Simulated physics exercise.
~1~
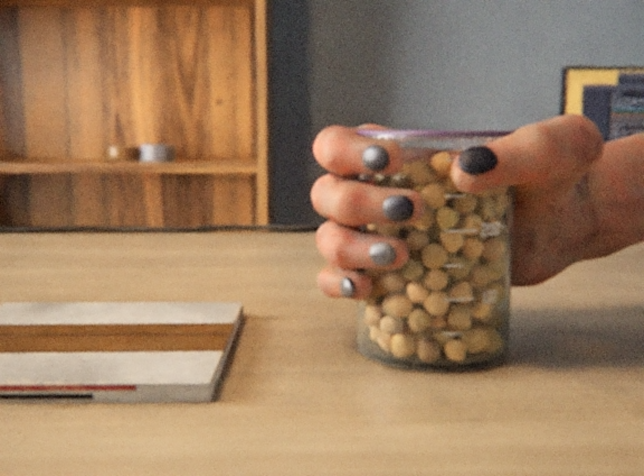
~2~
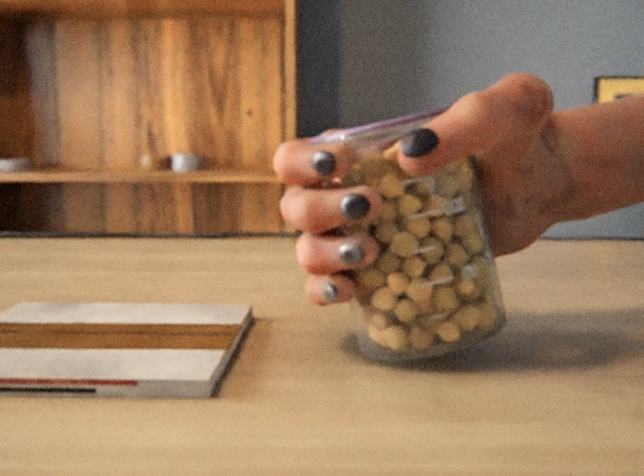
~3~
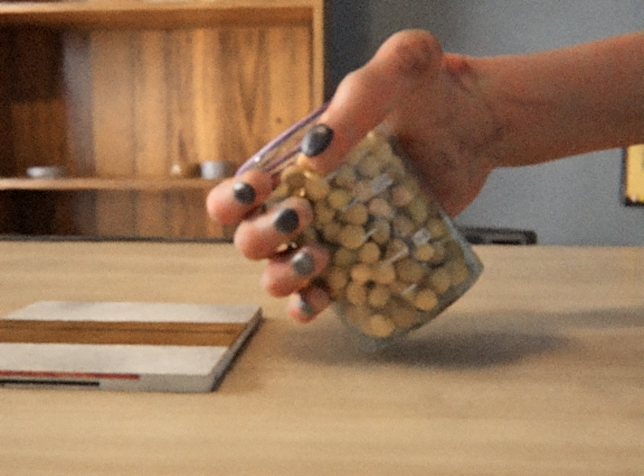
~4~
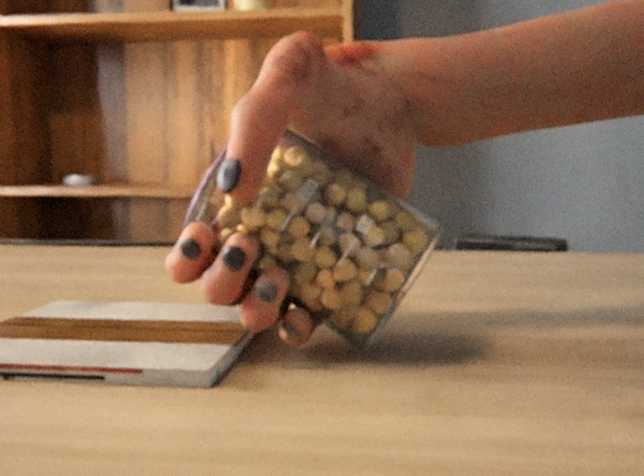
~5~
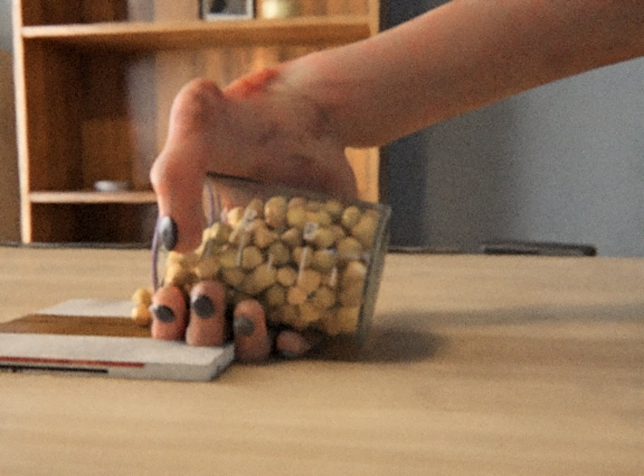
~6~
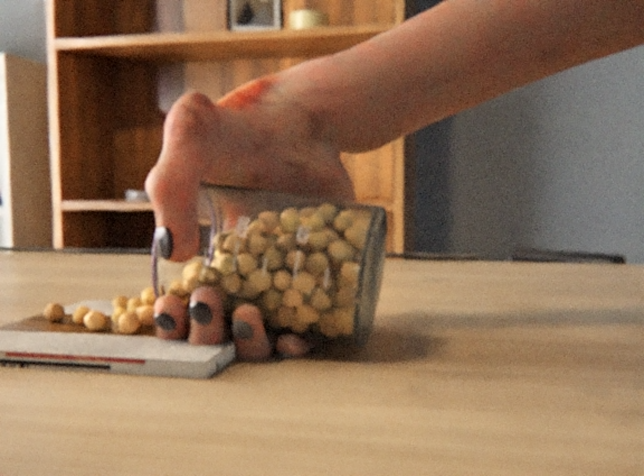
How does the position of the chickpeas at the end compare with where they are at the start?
At the start the chickpeas are all in the upright beaker, well to the right of the flat box. By the end they are farther left, with most in the tipped beaker right at the box and a few lying on top of it.
